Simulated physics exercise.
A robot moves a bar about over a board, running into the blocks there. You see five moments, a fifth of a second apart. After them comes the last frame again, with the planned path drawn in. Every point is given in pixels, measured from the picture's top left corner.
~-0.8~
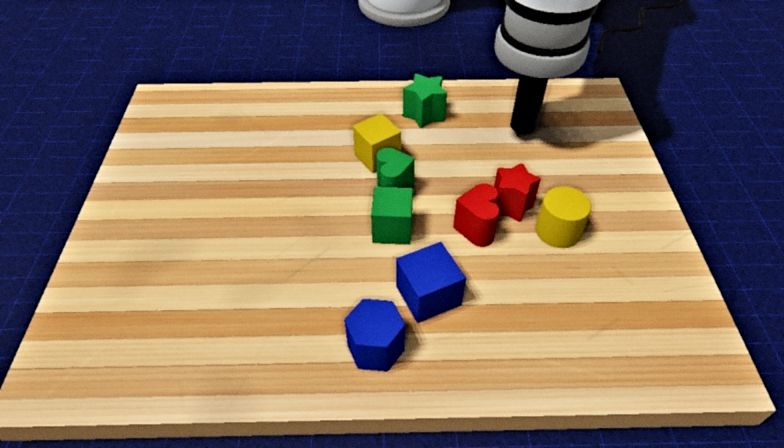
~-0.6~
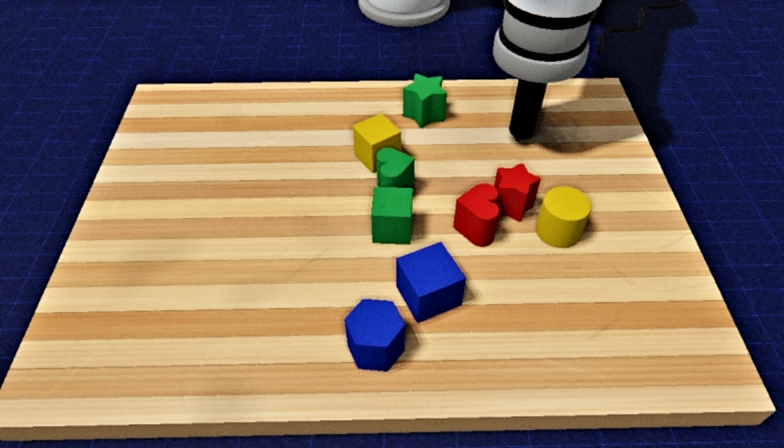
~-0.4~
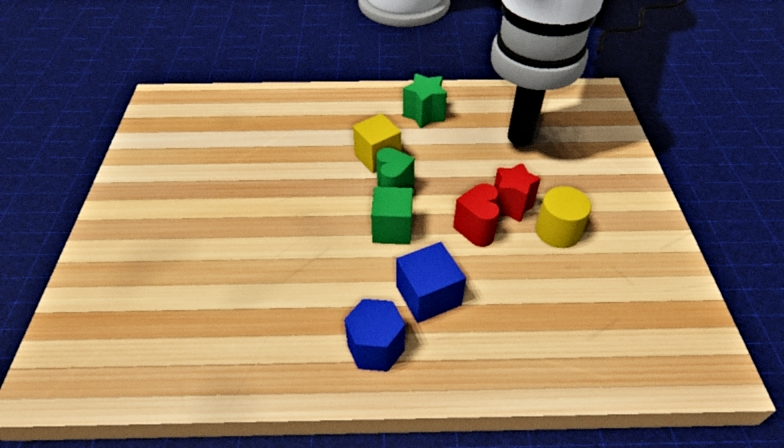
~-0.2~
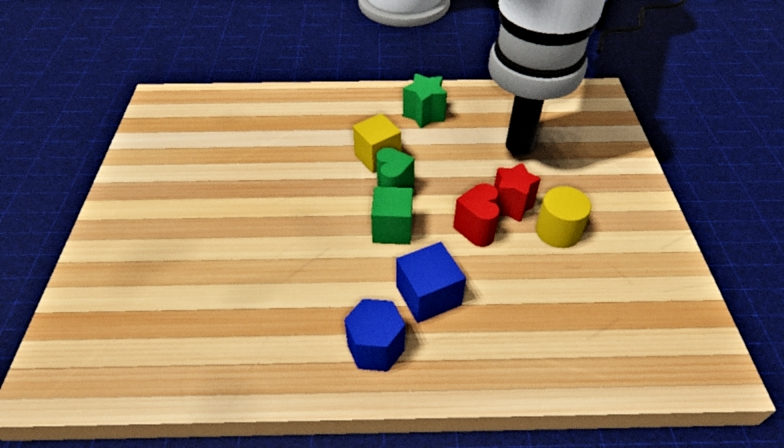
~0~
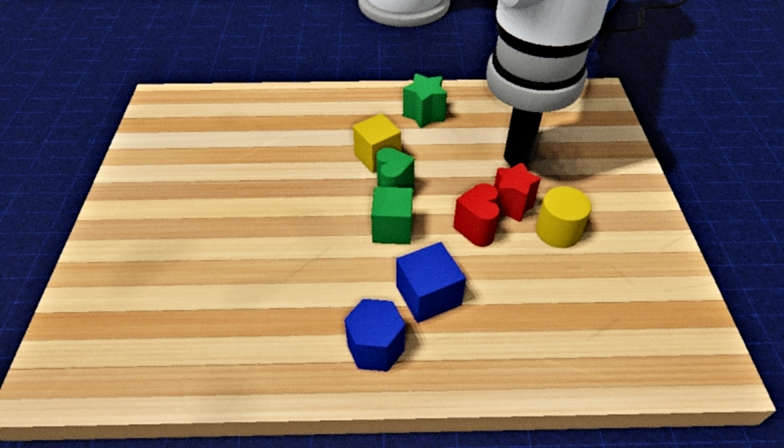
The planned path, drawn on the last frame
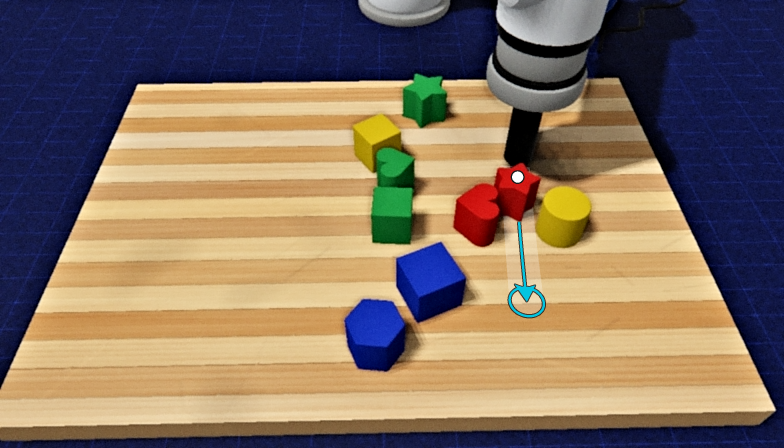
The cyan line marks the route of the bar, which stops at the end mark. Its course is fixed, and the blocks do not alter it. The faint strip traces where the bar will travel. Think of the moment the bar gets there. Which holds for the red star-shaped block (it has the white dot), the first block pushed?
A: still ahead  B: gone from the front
B
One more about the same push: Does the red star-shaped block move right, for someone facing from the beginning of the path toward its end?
Yes - that is the case.
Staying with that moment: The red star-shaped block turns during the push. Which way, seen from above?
Verdict: Clockwise.
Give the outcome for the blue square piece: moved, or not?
That block will keep its spot.
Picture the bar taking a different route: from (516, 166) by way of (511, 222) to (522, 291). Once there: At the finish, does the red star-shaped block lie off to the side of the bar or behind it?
Final answer: No.
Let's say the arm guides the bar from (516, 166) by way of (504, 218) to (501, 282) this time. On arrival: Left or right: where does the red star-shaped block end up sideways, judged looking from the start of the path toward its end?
The left-hand side.
Drawn move, from (516, 166) to (527, 302); the dot is on the red star-shaped block.
What follows on the original path. One third of the way, bar at (520, 197); red heart at (479, 202); red star-shaped block at (516, 202), turned 15° clockwise.
Two thirds of the way, bar at (524, 242); red heart at (478, 203), turned 20° clockwise; red star-shaped block at (514, 244), turned 50° clockwise.
At the end, bar at (529, 293); blue square piece still; red heart at (478, 203), turned 20° clockwise; red star-shaped block at (499, 278), turned 100° clockwise; yellow disc still.
